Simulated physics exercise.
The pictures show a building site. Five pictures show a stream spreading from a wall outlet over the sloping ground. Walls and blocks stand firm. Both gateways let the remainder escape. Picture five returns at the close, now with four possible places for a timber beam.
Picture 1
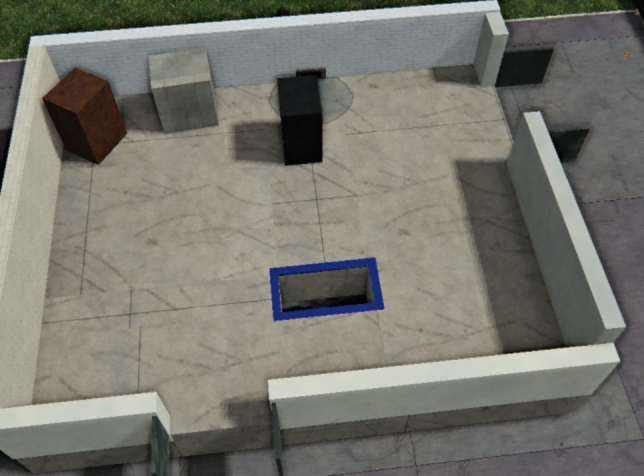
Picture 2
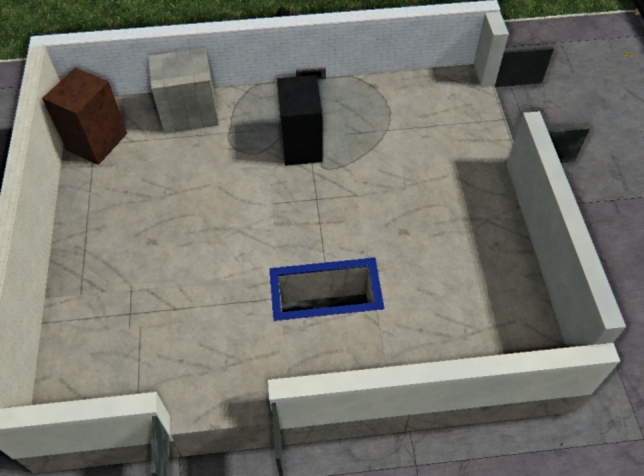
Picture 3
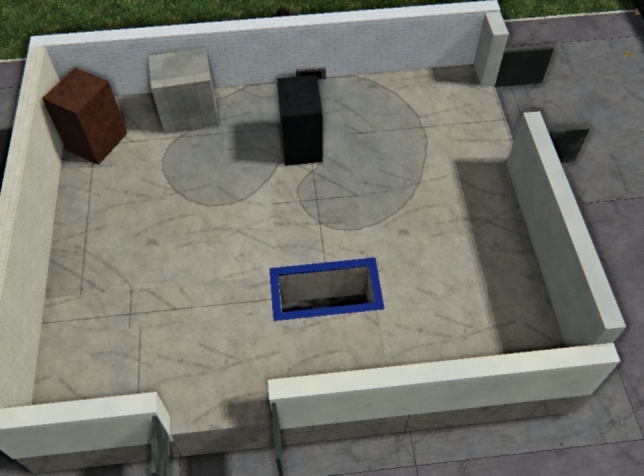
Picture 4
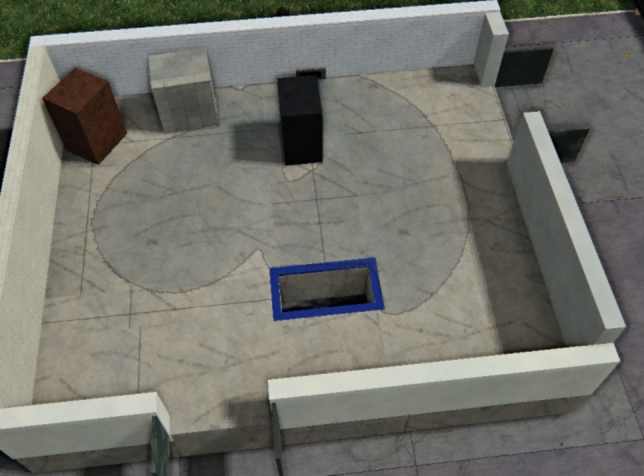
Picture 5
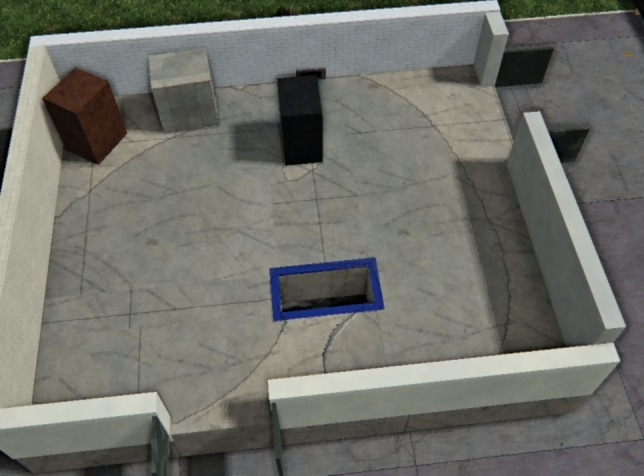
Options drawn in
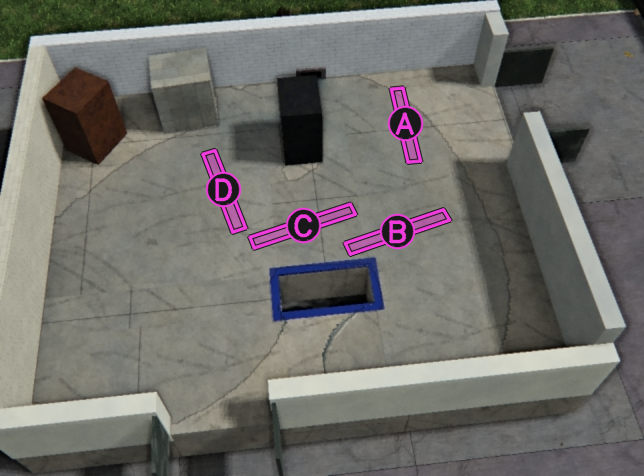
Water spreading from the back wall around a dark block, reaching the blue-edged drain pit and covering much of the walled floor.
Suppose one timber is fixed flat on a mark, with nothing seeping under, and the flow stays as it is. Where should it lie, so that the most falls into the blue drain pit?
D works best here.
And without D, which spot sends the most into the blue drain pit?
That is spot A.
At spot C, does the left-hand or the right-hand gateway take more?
The left gate.
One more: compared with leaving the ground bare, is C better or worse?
It is worse.
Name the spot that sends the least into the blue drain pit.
That is spot C.
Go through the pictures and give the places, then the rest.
Outfall at (311, 74); blue drain pit at (326, 289); open gate at (222, 411); open gate at (493, 124); water covers 3 % of the ground and shows as far out as (341, 106); blue drain pit still dry.
Water covers 9 % of the ground and shows as far out as (361, 155); blue drain pit still dry.
Water covers 20 % of the ground and shows as far out as (199, 201); blue drain pit still dry.
Water covers 40 % of the ground and shows as far out as (398, 309); blue drain pit taking water.
Water covers 65 % of the ground and shows as far out as (59, 378); blue drain pit taking water.
On the marked copy, A from (414, 161) to (397, 88); B from (347, 248) to (446, 214); C from (252, 242) to (352, 209); D from (209, 152) to (239, 229).
If A is chosen, about 29 % of the stream runs into the blue drain pit, about 70 % out by the gates.
If B is chosen, about 23 % of the stream runs into the blue drain pit, about 76 % out by the gates.
If C is chosen, about 13 % of the stream runs into the blue drain pit, about 85 % out by the gates.
If D is chosen, about 48 % of the stream runs into the blue drain pit, about 51 % out by the gates.
